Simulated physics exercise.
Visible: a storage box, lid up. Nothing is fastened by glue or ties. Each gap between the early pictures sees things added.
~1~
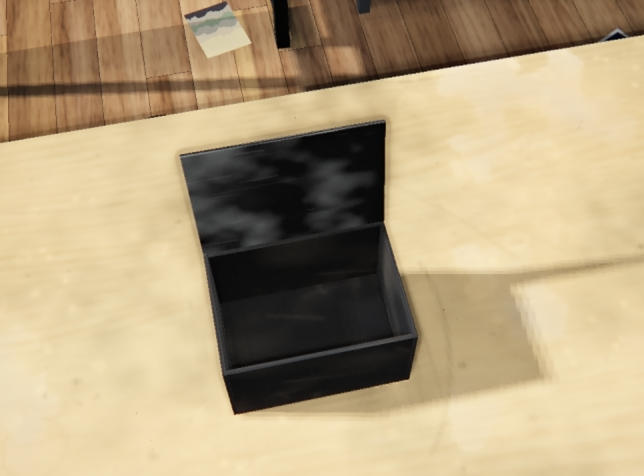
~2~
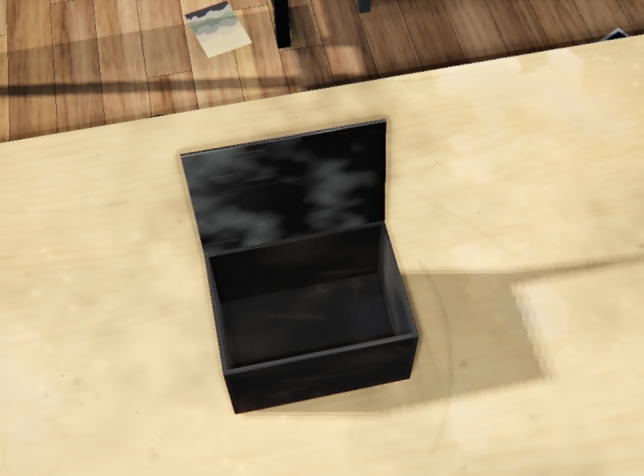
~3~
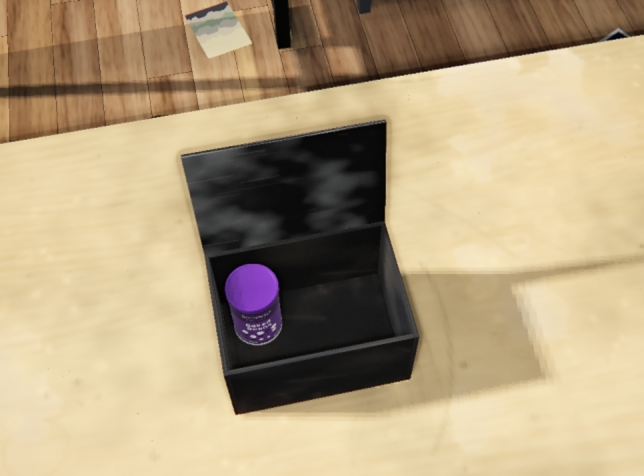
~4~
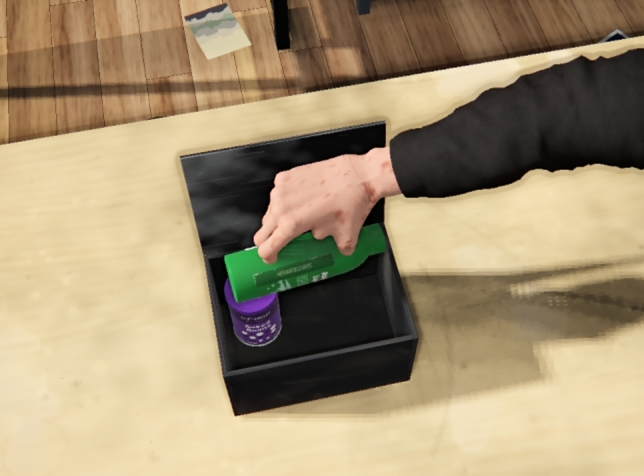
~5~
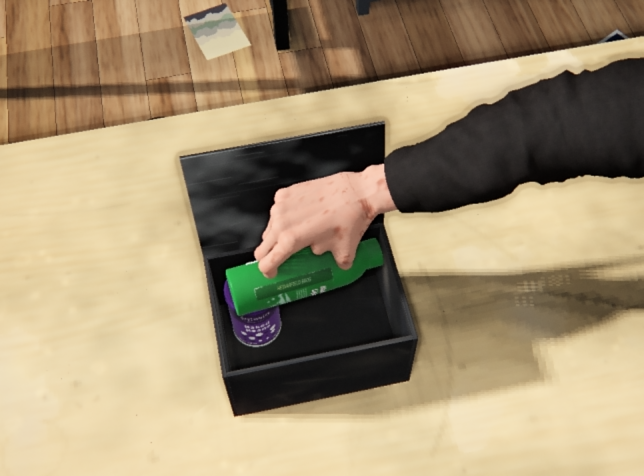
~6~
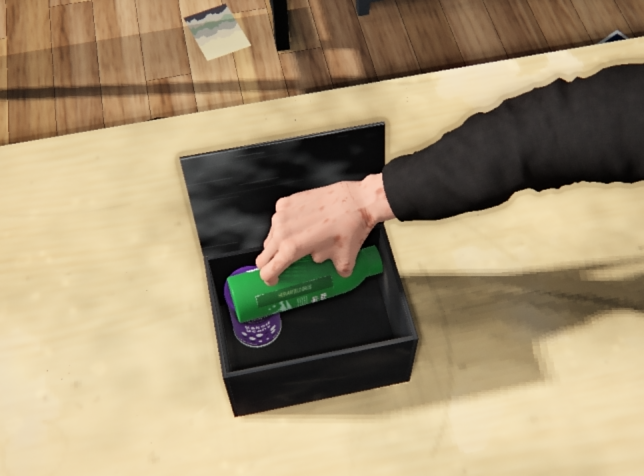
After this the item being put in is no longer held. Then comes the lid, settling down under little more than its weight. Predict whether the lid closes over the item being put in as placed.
It closes.
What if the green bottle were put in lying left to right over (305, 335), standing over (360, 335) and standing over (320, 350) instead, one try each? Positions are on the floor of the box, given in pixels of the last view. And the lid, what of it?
So, one: It drops fully; two: It remains raised; three: It remains raised.
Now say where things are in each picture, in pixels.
In the first picture, the last thing is not in view yet.
In the second picture, the last thing is not in view yet.
In the third picture, the last thing is not in view yet; purple tin (255, 306).
In the fourth picture, on its way; green bottle (307, 258); purple tin (255, 307).
In the fifth picture, on its way; green bottle (306, 272).
In the sixth picture, in place under the hand; green bottle (307, 279).
Then, 0.50 s after the last picture, green bottle rolled well along near (319, 334).
Then, 1.60 s after the last picture, lid 56° above the rim; green bottle rolled well along near (316, 333).
Then, 1.90 s after the last picture, lid 16° above the rim; green bottle rolled well along near (316, 333).
At rest, lid shut; moved from the start, green bottle; purple tin in place. Seen from the same camera at the end, green bottle near (316, 333).
